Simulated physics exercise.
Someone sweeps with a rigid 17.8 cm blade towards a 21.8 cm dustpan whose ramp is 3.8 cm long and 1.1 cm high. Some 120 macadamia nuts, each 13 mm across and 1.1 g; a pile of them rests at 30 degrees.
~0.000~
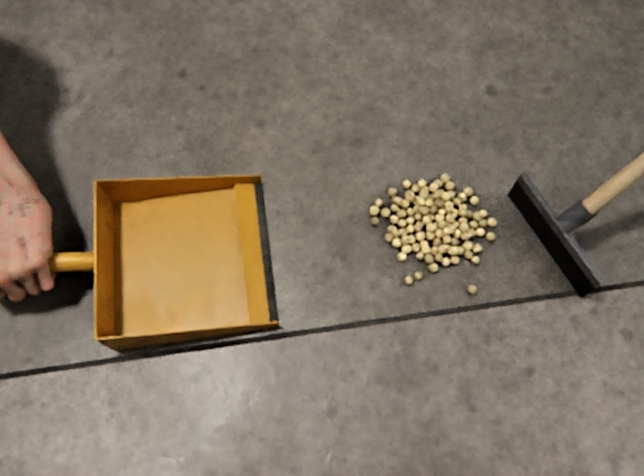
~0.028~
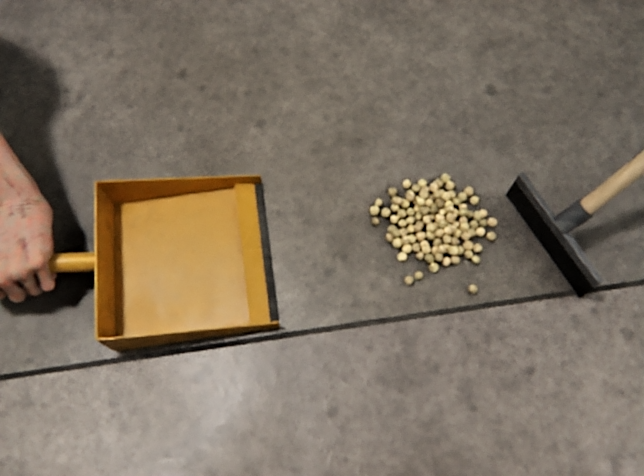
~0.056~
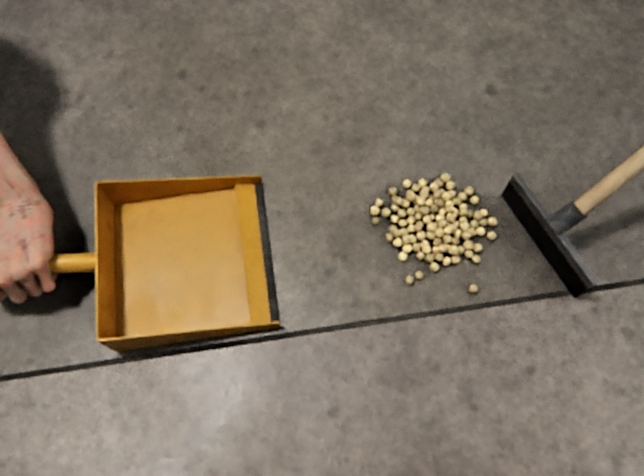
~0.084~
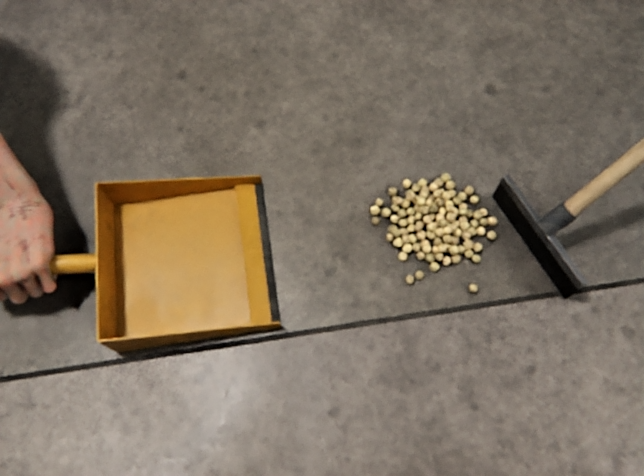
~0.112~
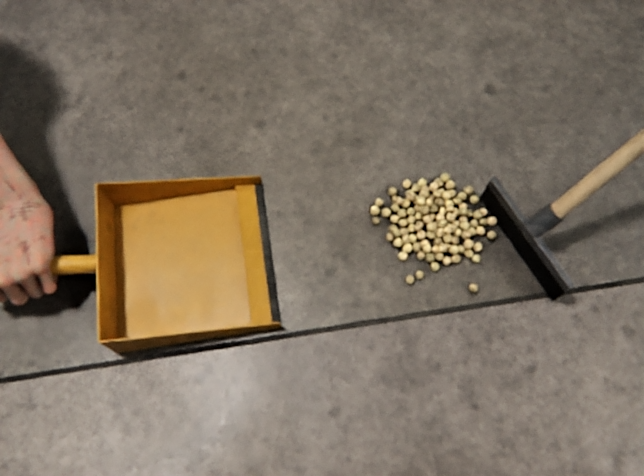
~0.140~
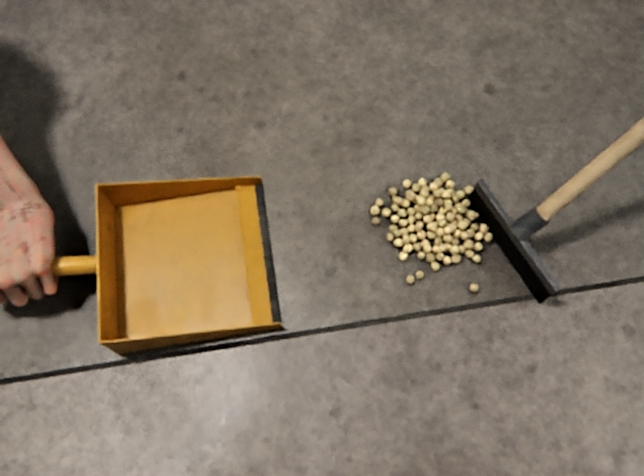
A dark blade slides left across the grey floor and nudges the edge of a nut pile.
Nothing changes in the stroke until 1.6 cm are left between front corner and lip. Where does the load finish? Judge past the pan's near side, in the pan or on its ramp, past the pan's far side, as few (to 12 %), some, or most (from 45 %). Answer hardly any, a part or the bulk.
Near side a part, pan a part, far side hardly any.
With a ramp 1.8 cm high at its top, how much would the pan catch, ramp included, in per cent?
In that case some 10 per cent.
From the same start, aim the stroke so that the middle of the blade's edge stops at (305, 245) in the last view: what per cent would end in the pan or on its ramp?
About 25 per cent.
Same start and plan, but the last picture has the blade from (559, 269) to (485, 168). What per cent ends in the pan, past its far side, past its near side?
Pan 5, far 10, near 5.
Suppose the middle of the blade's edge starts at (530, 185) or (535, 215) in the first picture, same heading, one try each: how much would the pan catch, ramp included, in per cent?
About 30 and 30 per cent.
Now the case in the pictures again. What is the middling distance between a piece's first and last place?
Some 24 cm.
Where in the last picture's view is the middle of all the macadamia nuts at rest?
Near (280, 271).
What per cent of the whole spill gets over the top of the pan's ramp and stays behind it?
About 5 per cent.
After 0.35 s, middle of the blade 18 cm from the lip; 0 % over the lip, far side 0 %, near side 5 %.
After 0.48 s, middle of the blade 9 cm from the lip; 0 % over the lip, far side 0 %, near side 15 %.
After 0.75 s, middle of the blade 5 cm from the lip; 30 % over the lip, far side 5 %, near side 25 %.
By 1.4 s all is still; near side 25 %, pan 15 %, far side 5 %, in front of the lip or behind the blade 55 %.
